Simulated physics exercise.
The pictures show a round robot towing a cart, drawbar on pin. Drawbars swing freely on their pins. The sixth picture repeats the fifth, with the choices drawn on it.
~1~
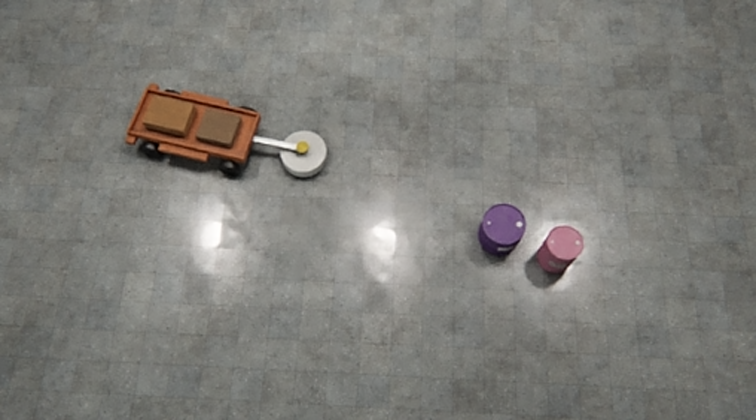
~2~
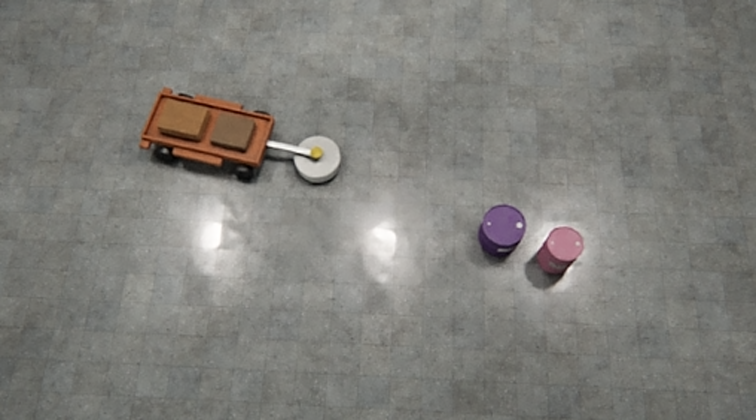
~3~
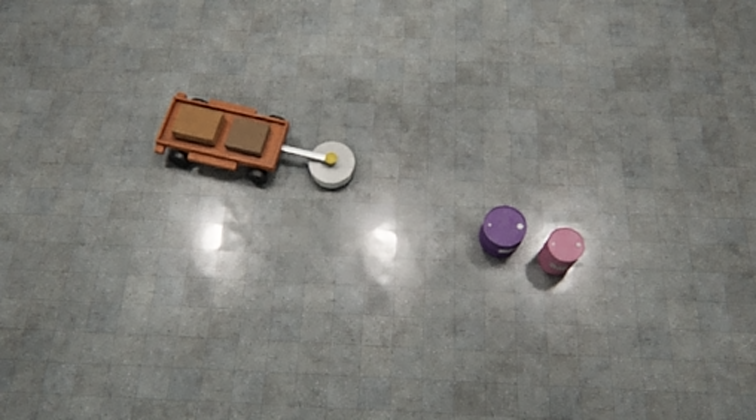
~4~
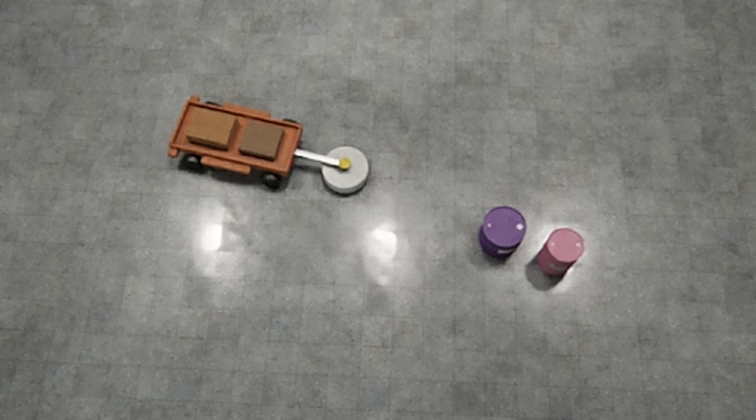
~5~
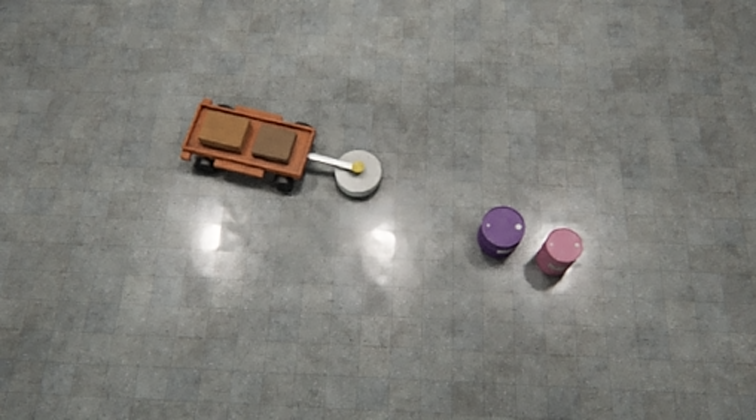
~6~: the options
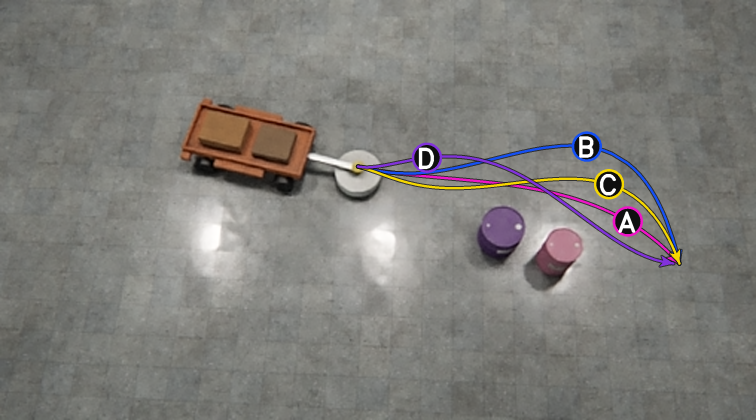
The footage shows a round white robot slowly pulling an orange cart loaded with two brown blocks rightward and slightly downward across a gray floor, while a purple tub and a pink keg stay still at right.
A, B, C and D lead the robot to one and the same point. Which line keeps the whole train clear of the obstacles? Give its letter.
The robot should drive B.
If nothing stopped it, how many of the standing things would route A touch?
It touches two.
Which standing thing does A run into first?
First the purple tub.
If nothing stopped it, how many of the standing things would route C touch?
It touches one.
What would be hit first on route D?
The purple tub.
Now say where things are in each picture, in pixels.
Robot (304, 152); orange cart (195, 125); pink keg (554, 257), in the first picture.
Robot (318, 158); orange cart (209, 129); pink keg (554, 258), in the second picture.
Robot (332, 163); orange cart (223, 133); pink keg (555, 259), in the third picture.
Robot (345, 168); orange cart (237, 137); pink keg (555, 259), in the fourth picture.
Robot (358, 172); orange cart (250, 140); pink keg (554, 259); purple tub (498, 238), in the fifth picture.
On the copy, A from (358, 167) via (524, 187) to (680, 264); B from (358, 167) via (544, 148) to (680, 264); C from (358, 167) via (530, 181) to (680, 264); D from (358, 167) via (521, 175) to (673, 263).
On B. First, robot (490, 165), cart (378, 161).
Then, robot (619, 165), cart (509, 154).
Finally, robot (674, 268), cart (592, 185); nothing has been touched.
By contrast, A meets the pink keg and purple tub; C meets the purple tub; D meets the pink keg and purple tub.
